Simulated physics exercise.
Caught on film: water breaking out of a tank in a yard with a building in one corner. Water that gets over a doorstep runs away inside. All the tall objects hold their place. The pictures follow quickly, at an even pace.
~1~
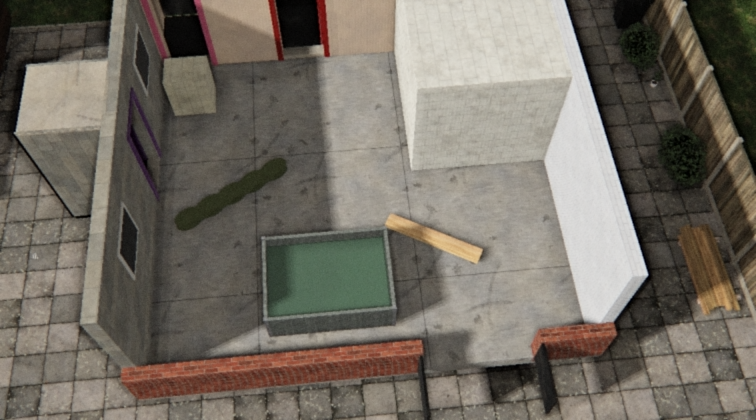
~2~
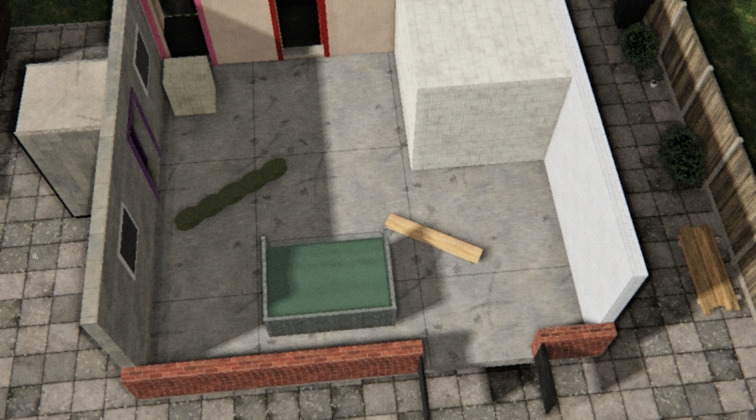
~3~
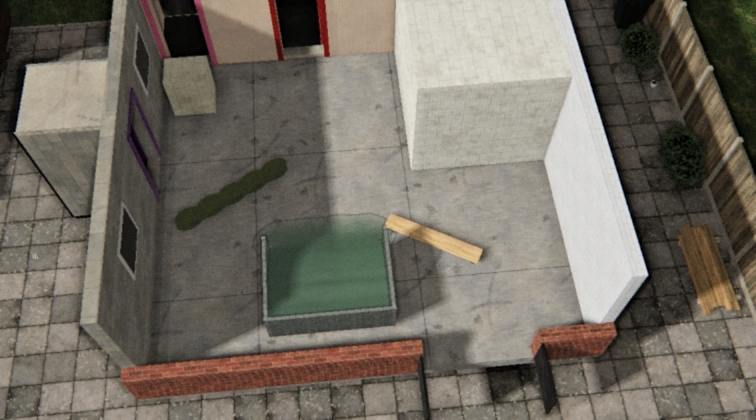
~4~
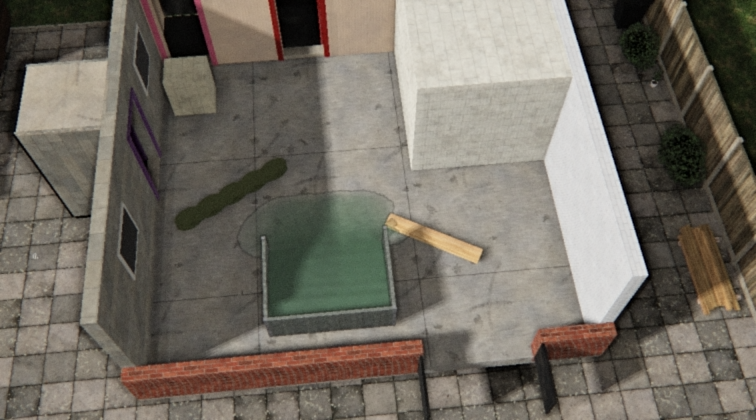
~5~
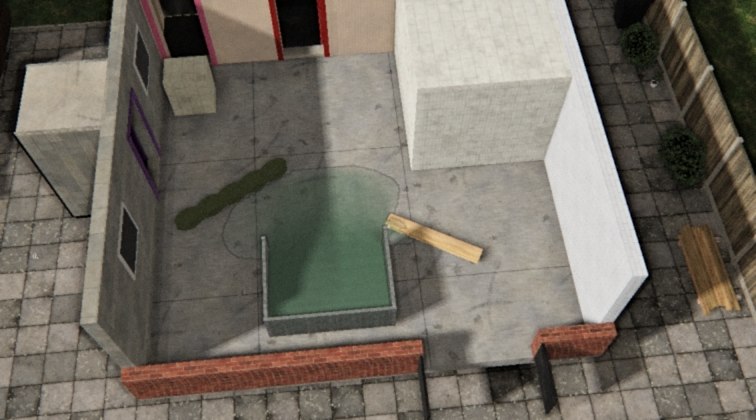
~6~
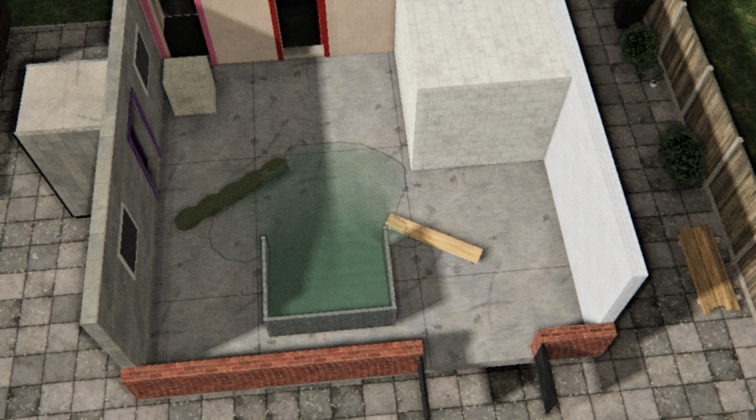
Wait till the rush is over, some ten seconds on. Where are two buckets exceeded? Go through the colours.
In the end: The pink door floods; the purple door floods; the red door floods.
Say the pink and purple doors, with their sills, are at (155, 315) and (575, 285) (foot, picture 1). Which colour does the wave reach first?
That is the one in red.
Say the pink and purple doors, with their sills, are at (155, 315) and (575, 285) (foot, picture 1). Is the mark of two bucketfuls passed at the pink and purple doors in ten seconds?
In short: Pink stays under; purple lets less in.
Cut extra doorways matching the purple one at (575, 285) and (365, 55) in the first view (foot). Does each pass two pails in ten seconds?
In turn: Takes less, floods.
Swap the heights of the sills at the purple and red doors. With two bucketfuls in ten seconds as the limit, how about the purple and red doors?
One by one: Purple door is under, red door passes that mark.
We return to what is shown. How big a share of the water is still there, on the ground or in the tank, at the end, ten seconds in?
Near 88 in a hundred.
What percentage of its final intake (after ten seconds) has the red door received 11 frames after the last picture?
Near 45 in a hundred.
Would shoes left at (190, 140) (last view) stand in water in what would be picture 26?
There: No water.
A moment on, water covers 30 % of the floor; the pink door not reached, the purple door not reached, the red door wet at the sill, nothing in.
Next, water covers 40 % of the floor; the pink door not reached, the purple door not reached, the red door over two buckets in.
Then, water covers 50 % of the floor; the pink door wet at the sill, nothing in, the purple door not reached, the red door far over two buckets in.
Later, water covers 75 % of the floor; the pink door under two buckets in, the purple door under two buckets in, the red door far over two buckets in.
In the end, water covers 90 % of the floor; the pink door over two buckets in, the purple door far over two buckets in, the red door far over two buckets in.
